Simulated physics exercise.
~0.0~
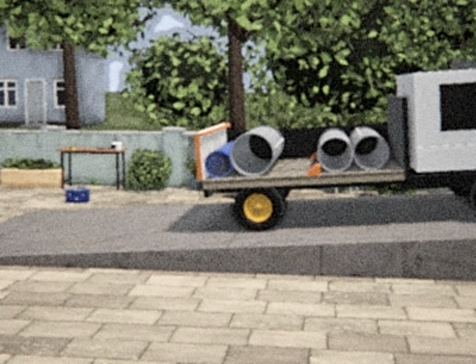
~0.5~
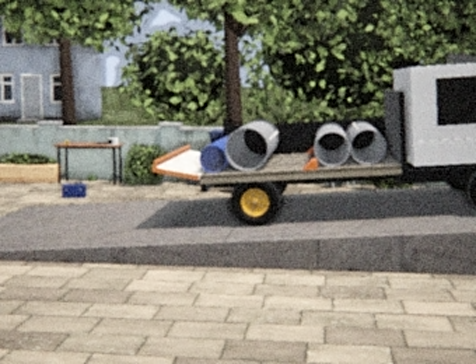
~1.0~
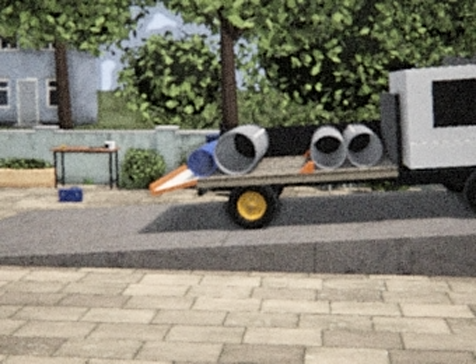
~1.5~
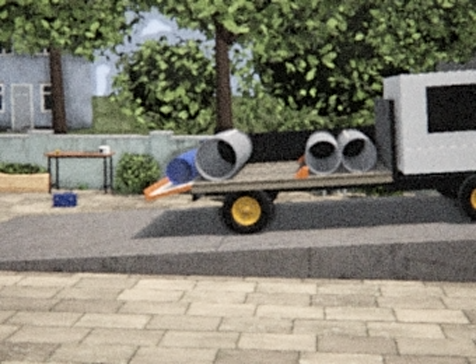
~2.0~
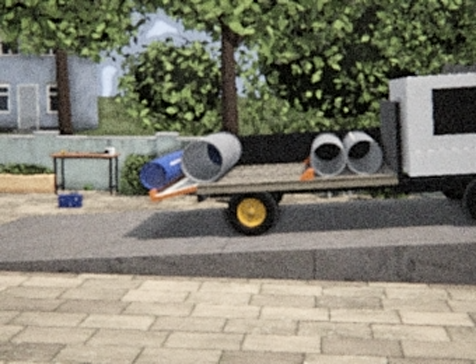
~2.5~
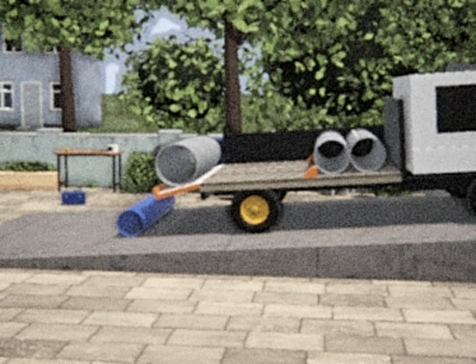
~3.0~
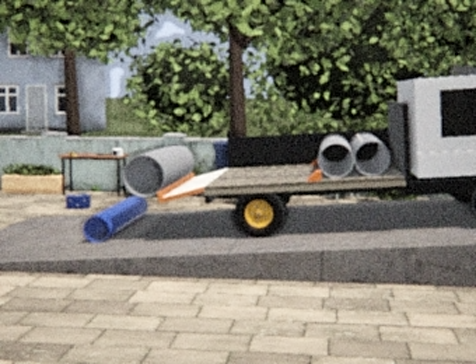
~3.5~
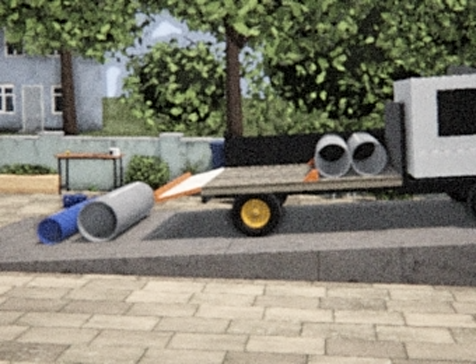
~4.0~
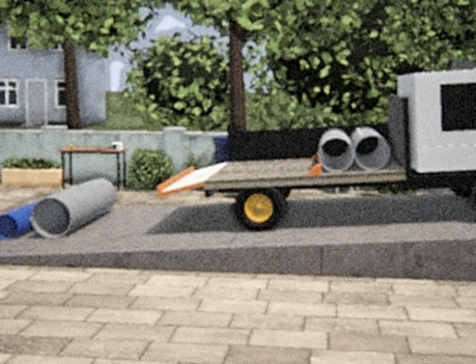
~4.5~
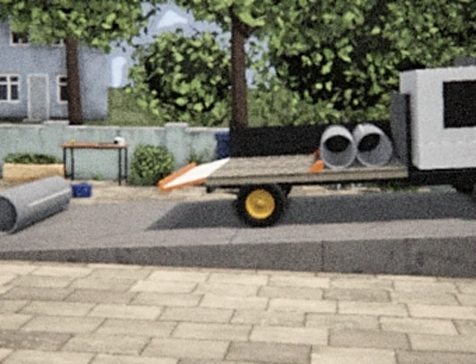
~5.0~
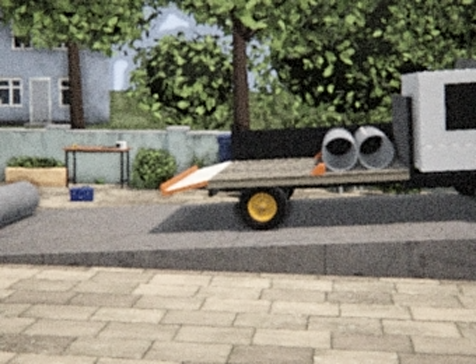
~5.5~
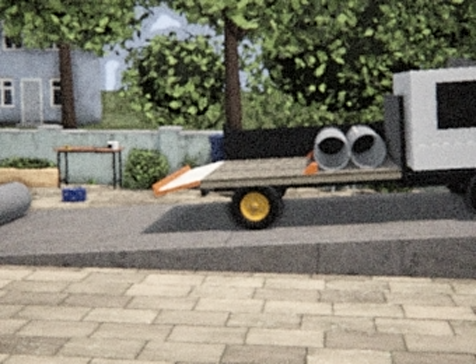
On a sloping street, the tailgate of a flatbed truck dropped open, and a blue pipe and a large grey one rolled left over it, fell to the road and kept rolling downhill, while two grey pipes stayed on the bed behind an orange chock.
